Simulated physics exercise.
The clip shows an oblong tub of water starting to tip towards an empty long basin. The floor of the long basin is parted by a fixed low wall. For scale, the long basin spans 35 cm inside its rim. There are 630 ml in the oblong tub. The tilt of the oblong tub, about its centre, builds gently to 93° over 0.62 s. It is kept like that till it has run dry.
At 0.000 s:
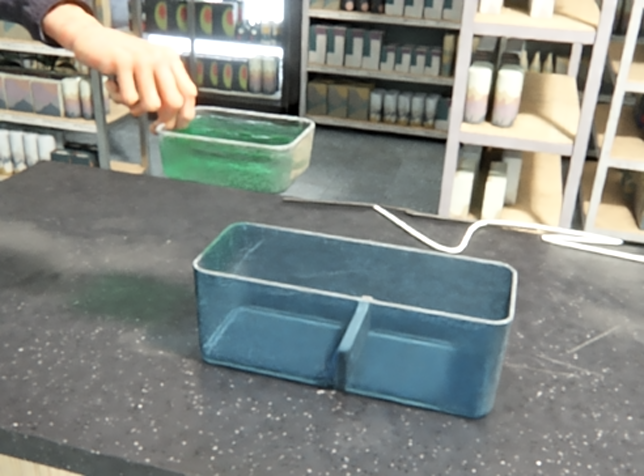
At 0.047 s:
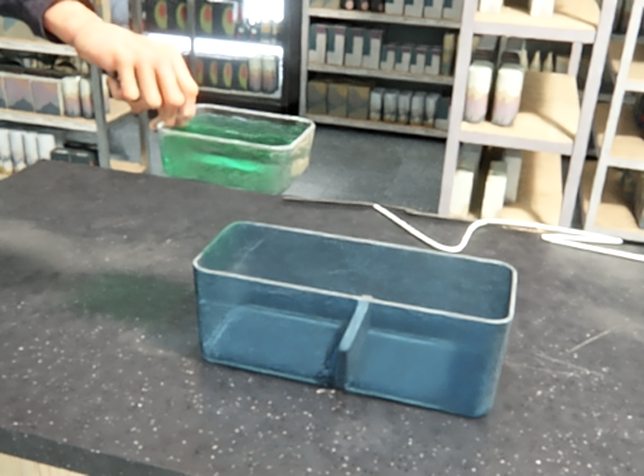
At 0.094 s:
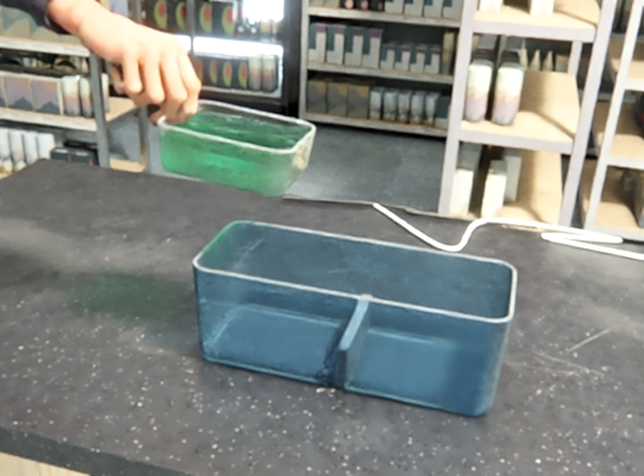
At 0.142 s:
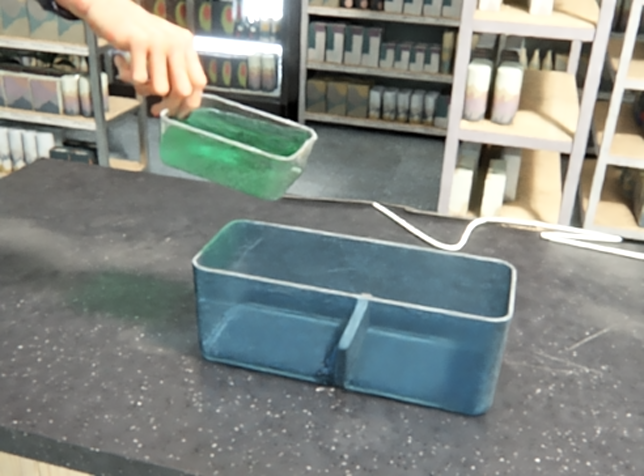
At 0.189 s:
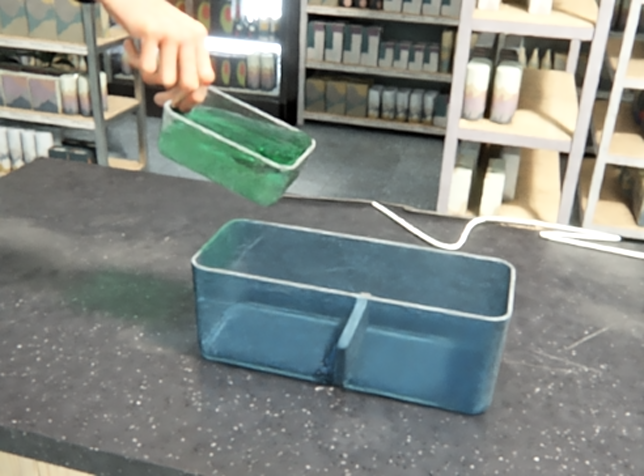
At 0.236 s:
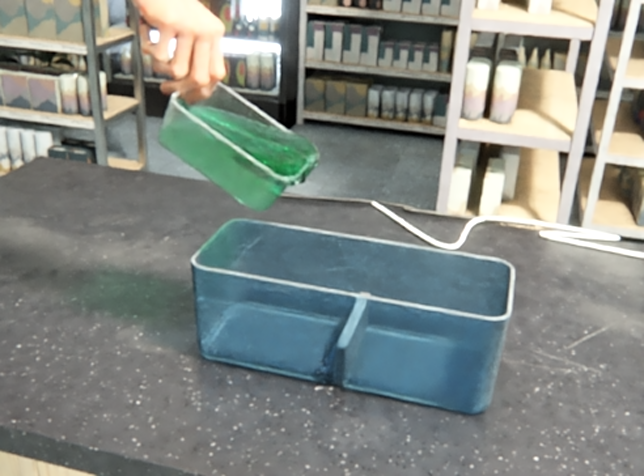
In a shop, on a dark speckled counter, a hand held a small clear tub of green liquid above a long, empty blue basin with a low divider, then steadily tilted it rightward.
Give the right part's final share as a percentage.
The far part has some 30 per cent.
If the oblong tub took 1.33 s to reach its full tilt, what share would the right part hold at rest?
Then about 50 per cent.
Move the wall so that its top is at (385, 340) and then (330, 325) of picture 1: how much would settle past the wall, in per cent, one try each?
In turn about 15 and 65 per cent.
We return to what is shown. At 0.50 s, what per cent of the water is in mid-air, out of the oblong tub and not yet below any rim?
Some 42 per cent.
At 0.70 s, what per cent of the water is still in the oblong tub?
Some 2 per cent.
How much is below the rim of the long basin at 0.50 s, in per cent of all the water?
Near 46 in a hundred.
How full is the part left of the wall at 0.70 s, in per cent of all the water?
Some 60 per cent.
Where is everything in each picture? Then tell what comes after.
In the first frame, tilt 0°; pouring edge (303, 136); surface from (179, 125) to (302, 140); the long basin's rim runs from (213, 245) to (513, 295); the wall's top is at (356, 323).
In the second frame, tilt 1°; pouring edge (303, 137); surface from (180, 123) to (303, 140).
In the third frame, tilt 5°; pouring edge (304, 141); surface from (180, 120) to (303, 142).
In the fourth frame, tilt 12°; pouring edge (305, 148); surface from (182, 118) to (305, 143).
In the fifth frame, tilt 20°; pouring edge (304, 157); surface from (181, 117) to (307, 151); 2 per cent is over the edge.
In the sixth frame, tilt 29°; pouring edge (301, 168); surface from (181, 115) to (292, 152); 8 per cent is over the edge.
Then, 0.50 s in, the tilt is 85° and 12 per cent is still to pour, 30 is left of the wall and 16 right of it.
Then, 0.70 s in, the tilt is 93° and 2 per cent is still to pour, 61 is left of the wall and 28 right of it.
Then, 0.90 s in, the tilt is 93° and 1 per cent is still to pour, 59 is left of the wall and 29 right of it.
Then, 1.12 s in, the tilt is 93° and 0 per cent is still to pour, 61 is left of the wall and 29 right of it.
Finally, 61 per cent lies left of the wall, 30 right of it and 9 outside.
